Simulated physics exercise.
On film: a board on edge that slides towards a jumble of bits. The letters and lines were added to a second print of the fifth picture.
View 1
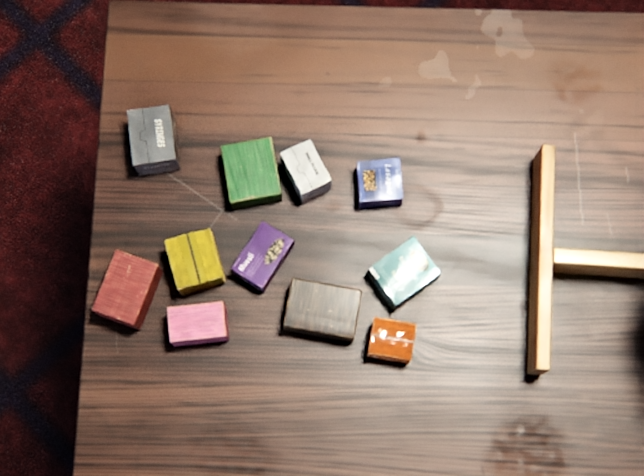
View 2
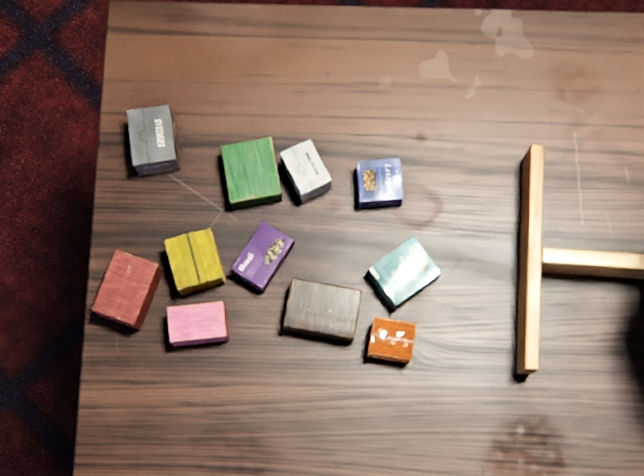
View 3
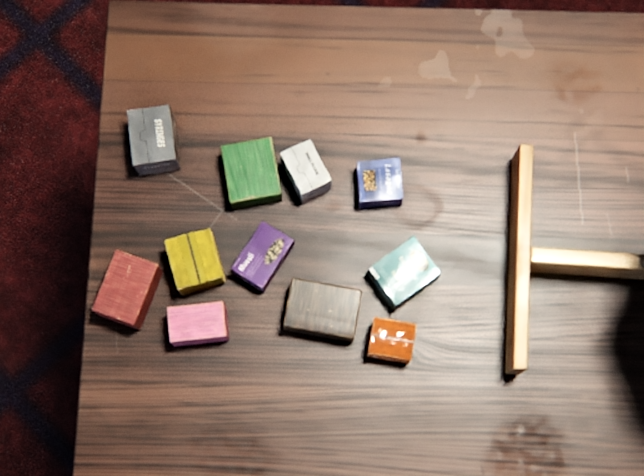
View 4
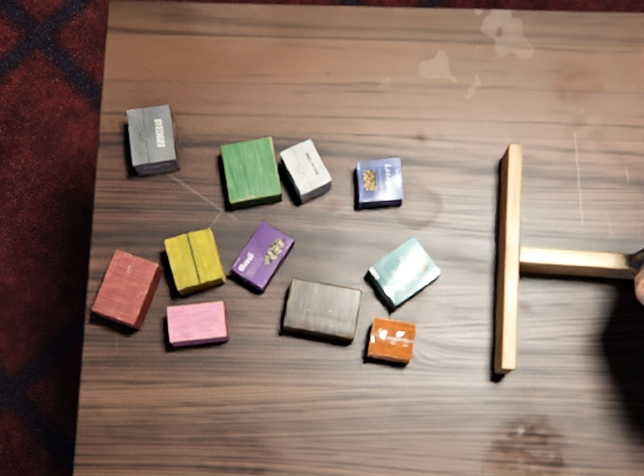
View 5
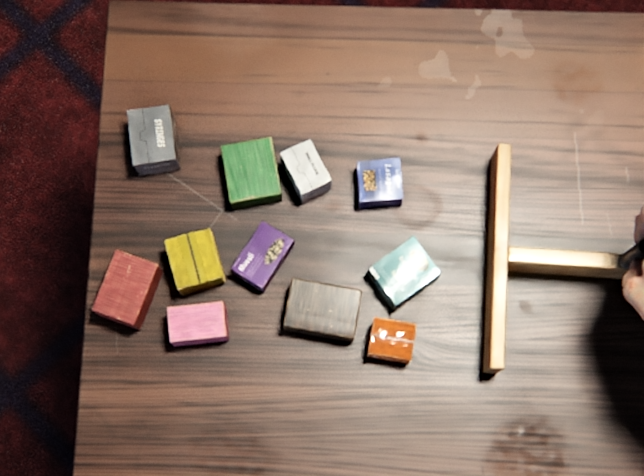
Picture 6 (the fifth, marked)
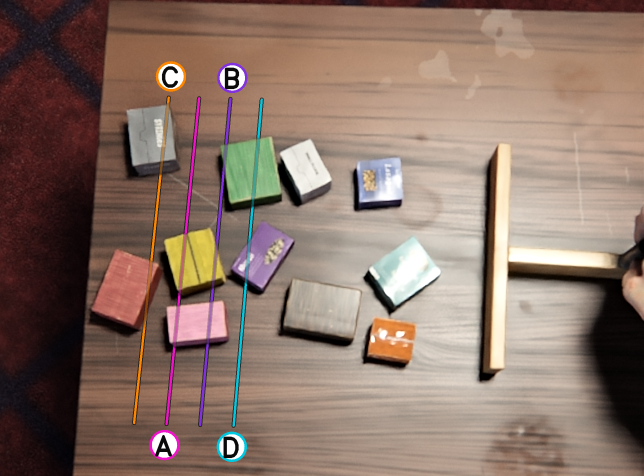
A hand sliding a T-shaped wooden board slowly left across a wooden table towards a scattered group of colourful small blocks and boxes.
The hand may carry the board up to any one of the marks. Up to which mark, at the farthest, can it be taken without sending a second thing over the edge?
The farthest such stop is D.
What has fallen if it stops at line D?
It is the red block.
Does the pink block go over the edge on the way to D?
No.
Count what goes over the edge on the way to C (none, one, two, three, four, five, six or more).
Six or more.
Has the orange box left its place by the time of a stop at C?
Yes.
On the marked copy, A at (183, 256); B at (216, 257); C at (152, 255); D at (248, 257).
Following D. Soon after the start, board (411, 251); orange box (375, 340); black block (307, 315).
Later, board (319, 249); red block (121, 289); pink block (162, 328).
In the end, board (252, 247); red block over the edge; grey box (103, 134); one fallen.
As for the rest, A drops five; B drops three; C drops seven.
